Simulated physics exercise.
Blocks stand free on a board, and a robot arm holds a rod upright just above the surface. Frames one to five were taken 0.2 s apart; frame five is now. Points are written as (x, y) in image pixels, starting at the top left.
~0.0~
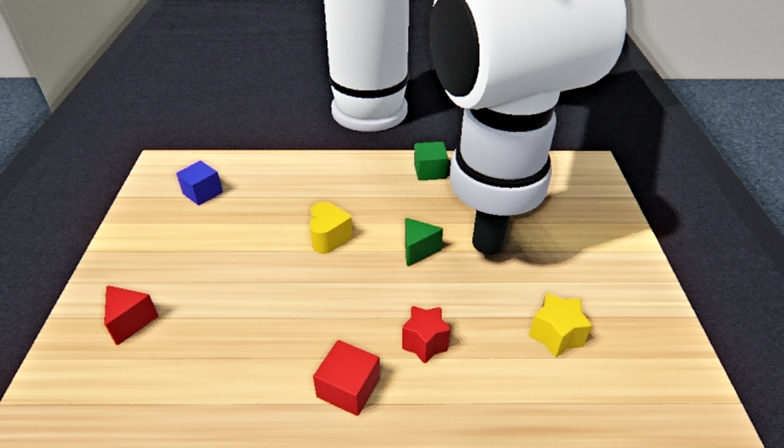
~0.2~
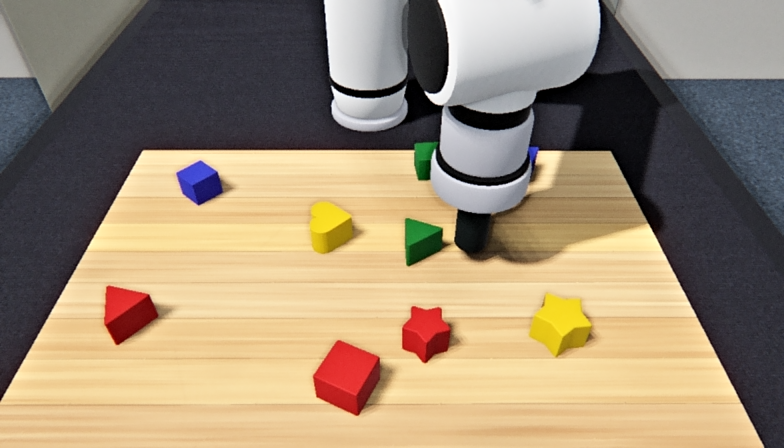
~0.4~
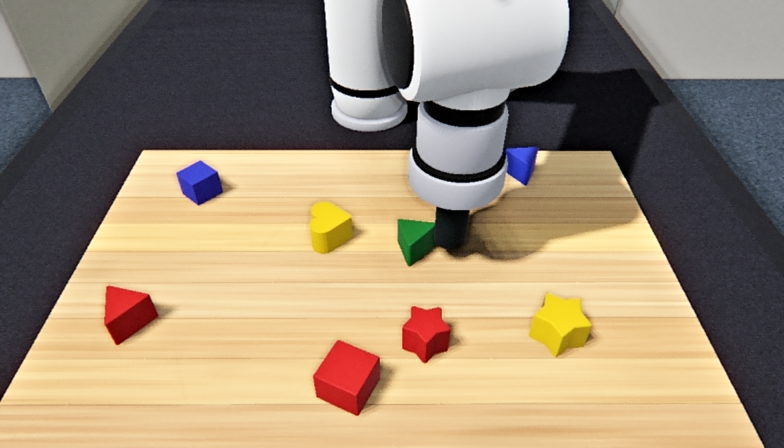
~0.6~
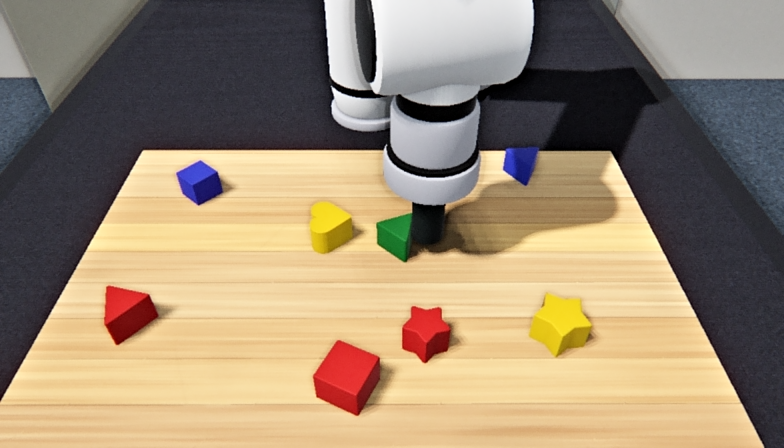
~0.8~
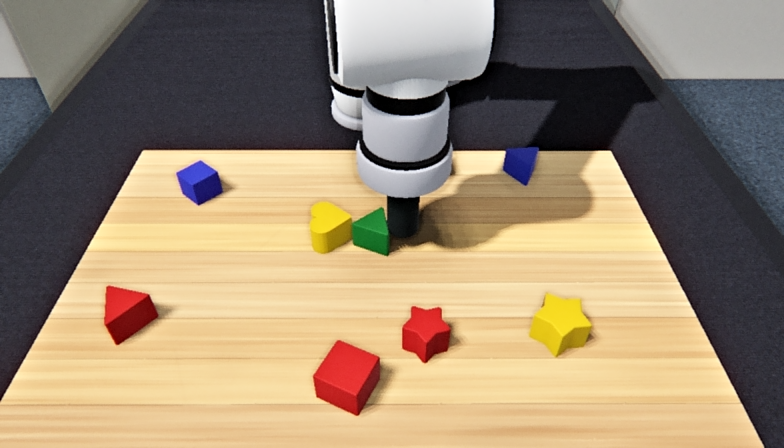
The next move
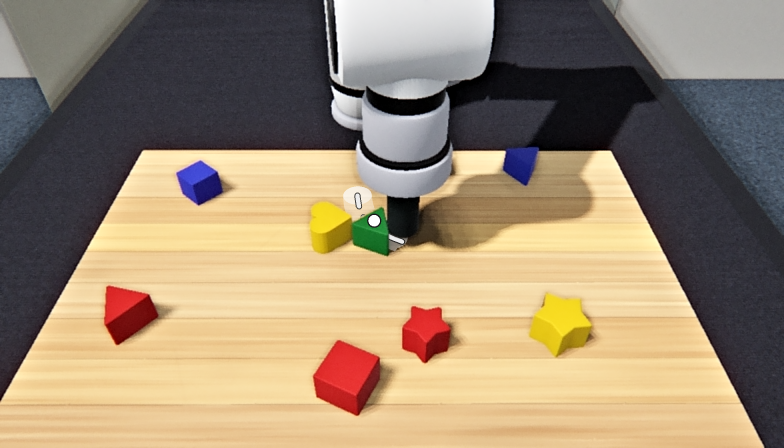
To begin with, a robot arm holds a black rod over a wooden board of scattered coloured blocks, to the right of a green three-sided block. The rod moves left and meets the green block, then pushes it leftward across the board until it sits right beside the yellow heart block.
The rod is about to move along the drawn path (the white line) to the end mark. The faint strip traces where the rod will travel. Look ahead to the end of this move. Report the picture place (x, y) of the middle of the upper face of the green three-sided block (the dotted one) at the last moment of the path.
At (350, 218).
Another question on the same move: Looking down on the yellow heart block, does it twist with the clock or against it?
The twist is anticlockwise.
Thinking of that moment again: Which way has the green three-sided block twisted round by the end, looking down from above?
It ends up turned anticlockwise.
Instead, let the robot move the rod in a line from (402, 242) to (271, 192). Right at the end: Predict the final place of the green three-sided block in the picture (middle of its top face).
At roughly (333, 219).
The line goes from (402, 242) by way of (377, 230) and (362, 214) to (357, 195); the dot is on the green three-sided block.
On the path given first. One third of the way, rod (376, 216); yellow heart block (320, 215), turned 15° anticlockwise; green three-sided block (352, 218), turned 20° anticlockwise.
Two thirds of the way, rod (361, 200); yellow heart block (319, 214), turned 20° anticlockwise; green three-sided block (350, 218), turned 25° anticlockwise.
At the end, rod (357, 182); yellow heart block (319, 214), turned 20° anticlockwise; green three-sided block (350, 218), turned 25° anticlockwise.
